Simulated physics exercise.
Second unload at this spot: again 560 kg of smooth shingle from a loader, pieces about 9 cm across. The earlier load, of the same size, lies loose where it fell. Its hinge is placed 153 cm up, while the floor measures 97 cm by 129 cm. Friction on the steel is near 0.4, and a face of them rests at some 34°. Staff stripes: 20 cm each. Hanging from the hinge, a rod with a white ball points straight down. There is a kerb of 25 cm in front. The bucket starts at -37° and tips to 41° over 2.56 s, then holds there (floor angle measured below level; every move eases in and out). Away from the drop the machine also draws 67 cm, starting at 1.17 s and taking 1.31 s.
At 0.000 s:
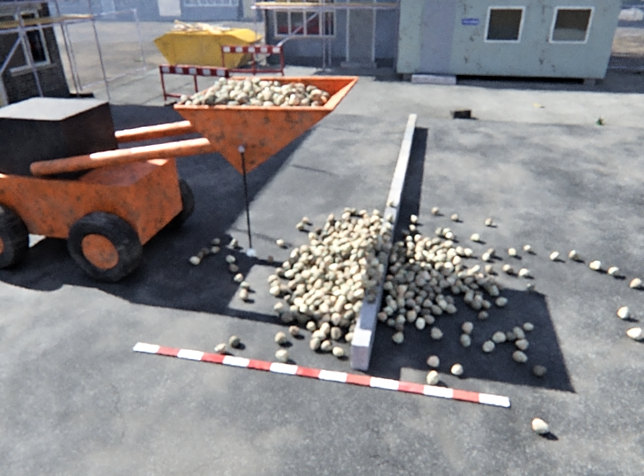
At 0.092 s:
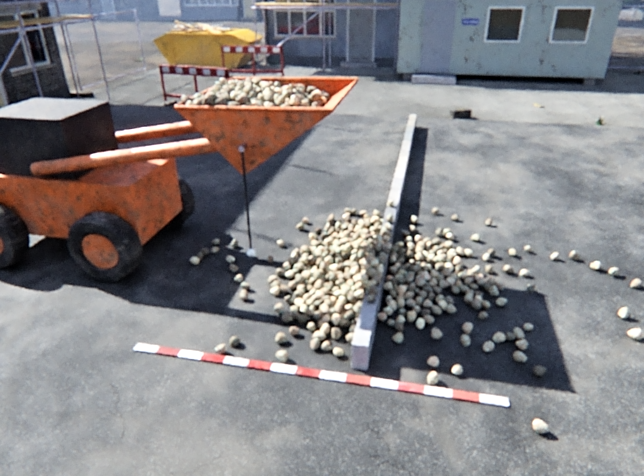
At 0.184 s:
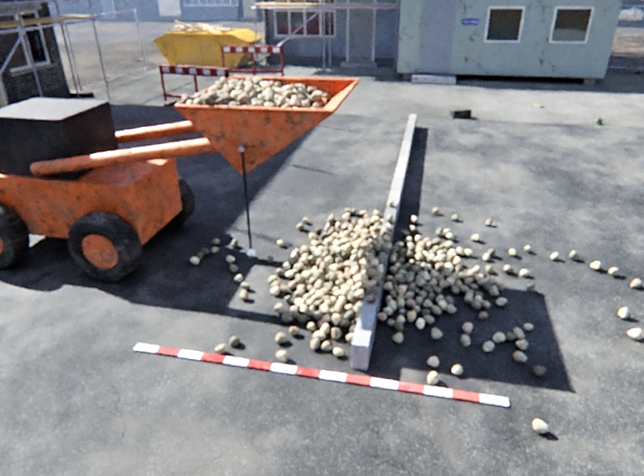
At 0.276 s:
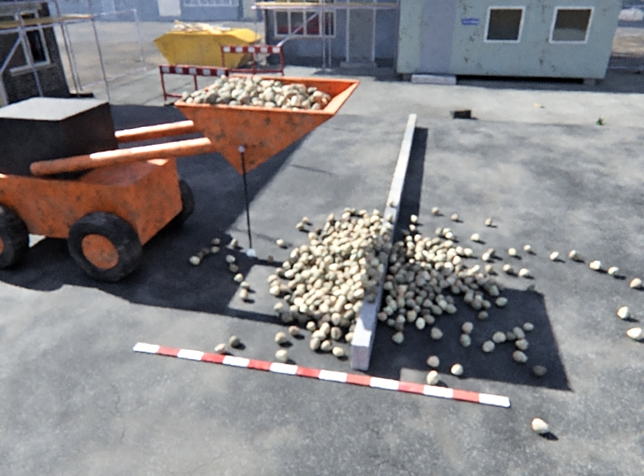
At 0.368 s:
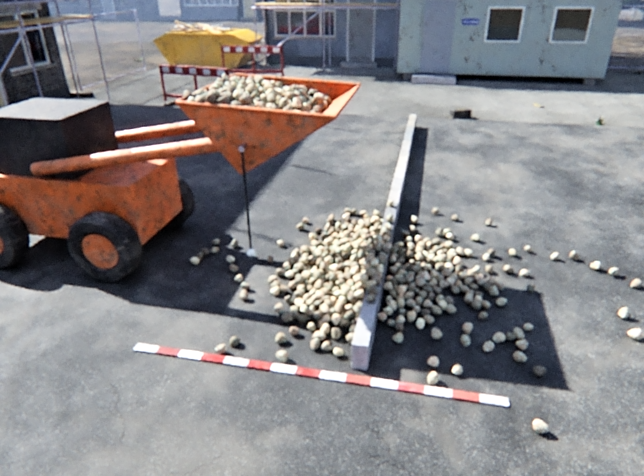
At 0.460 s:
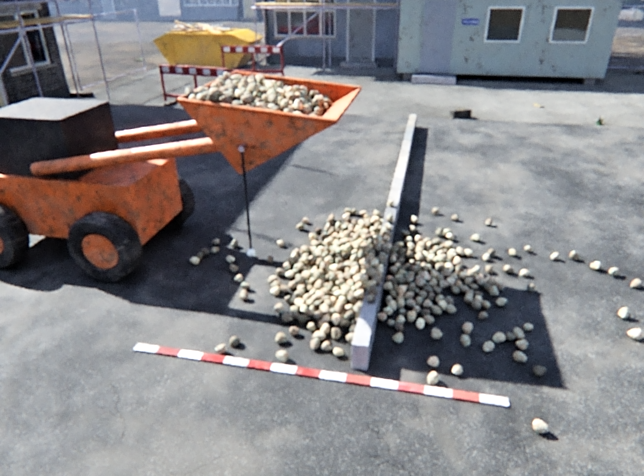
The video shows an orange loader holding a bucket of smooth stones beside a loose pile lying across a low kerb, with a red-and-white striped staff in front; the bucket tilts very slightly while everything else appears still.
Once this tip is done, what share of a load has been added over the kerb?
About 0 per cent.
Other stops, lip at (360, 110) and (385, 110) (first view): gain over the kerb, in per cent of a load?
5 % and 20 %.
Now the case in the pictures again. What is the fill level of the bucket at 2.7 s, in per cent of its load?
Reading: Near 5 % of the load.
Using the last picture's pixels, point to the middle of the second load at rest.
In the last view, about pixel (305, 258).
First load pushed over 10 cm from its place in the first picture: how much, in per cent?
About 10 per cent.
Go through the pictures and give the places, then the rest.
The bucket is at -37°, its lip at (332, 110); the top of the load is at (239, 86). The earlier load is highest near (377, 253), 33 cm above ground level, 68 % on this side of the kerb, 31 % over the kerb, in the first frame.
Lip at (333, 110), floor tilted -37°, highest stones at (240, 86); the stones move at 0.0 m/s on average, in the second frame.
The bucket is at -36°, its lip at (333, 112); the top of the load is at (240, 85); the stones move at 0.1 m/s on average, in the third frame.
The bucket is at -34°, its lip at (334, 114); the top of the load is at (241, 84); the stones move at 0.1 m/s on average, in the fourth frame.
The bucket is at -33°, its lip at (335, 118); the top of the load is at (242, 83); the stones move at 0.1 m/s on average, in the fifth frame.
Lip at (337, 122), floor tilted -30°, highest stones at (235, 83); the stones move at 0.1 m/s on average, in the sixth frame.
After 1.9 s the floor is at 29°; in per cent of one load, 61 in the bucket, 107 on this side of the kerb, 31 over the kerb; the foremost stones are at (635, 295).
After 2.7 s the floor is at 41°; in per cent of one load, 3 in the bucket, 165 on this side of the kerb, 31 over the kerb; the foremost stones are at (635, 295).
After 3.0 s the floor is at 41°; in per cent of one load, 0 in the bucket, 168 on this side of the kerb, 31 over the kerb; the foremost stones are at (635, 295).
After 5.8 s the floor is at 41°; in per cent of one load, 0 in the bucket, 168 on this side of the kerb, 31 over the kerb; the foremost stones are at (635, 295). Net gain over the kerb, 0.
